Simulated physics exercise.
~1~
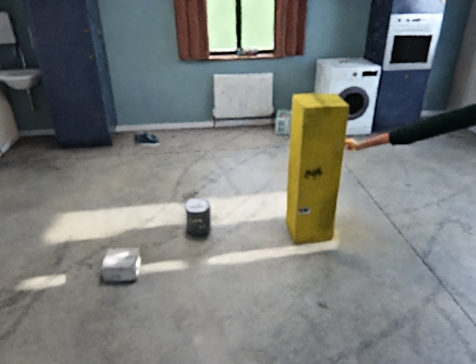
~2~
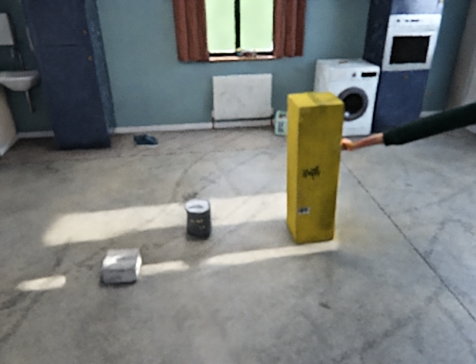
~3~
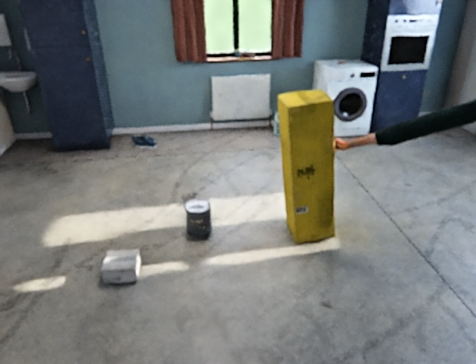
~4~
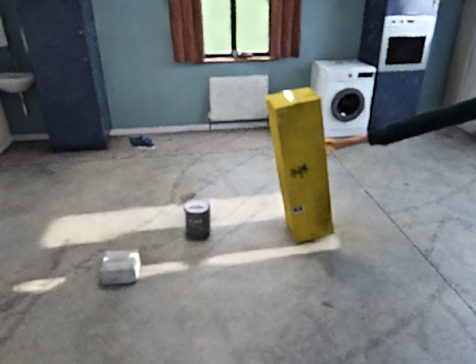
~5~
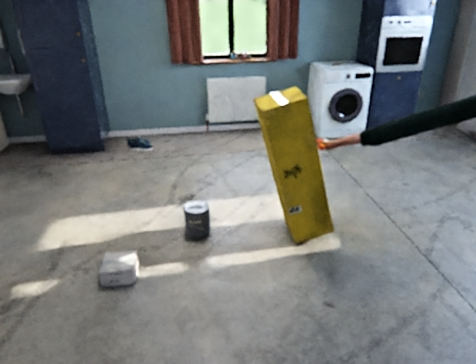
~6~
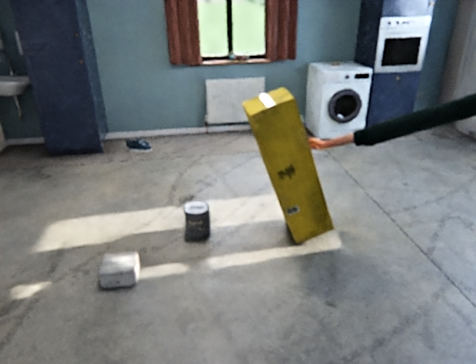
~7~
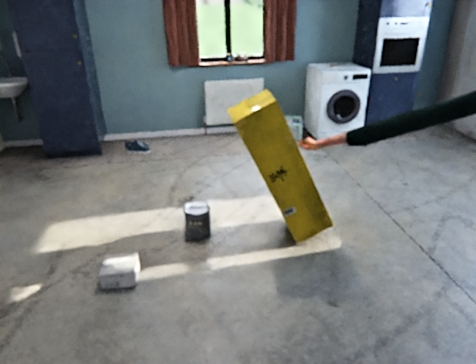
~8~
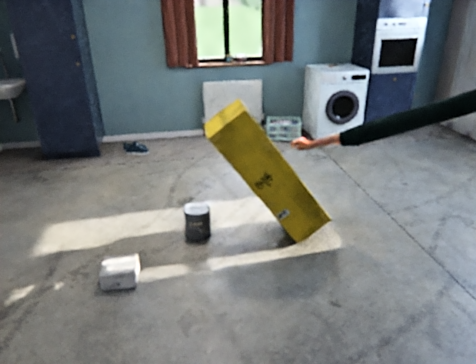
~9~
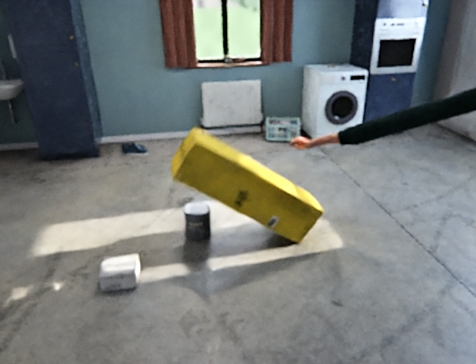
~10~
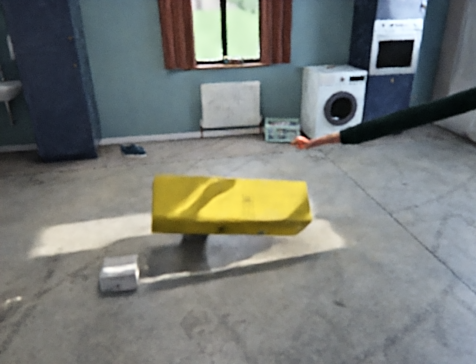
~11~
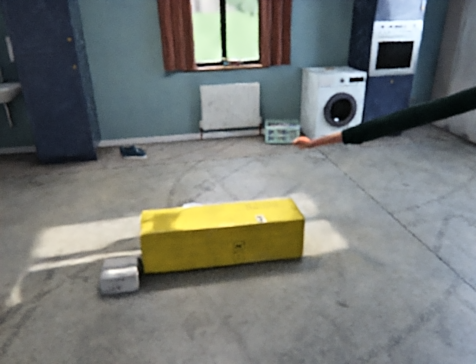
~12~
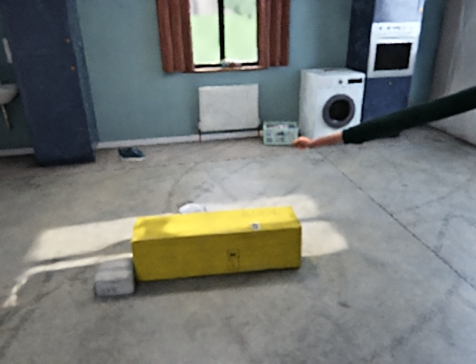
To begin with, a tall yellow box stands upright on a bare floor in a room with a washing machine, while a grey pail and a small white parcel sit to its left in patches of sunlight. A hand reaches in from the right and pushes the box, which slowly leans left. The lean steepens until the box tips away from the fingers, and the arm stays outstretched. The box swings down toward the pail and drops onto its side. It ends lying flat, its left end close to the parcel, with the pail almost entirely hidden behind it.
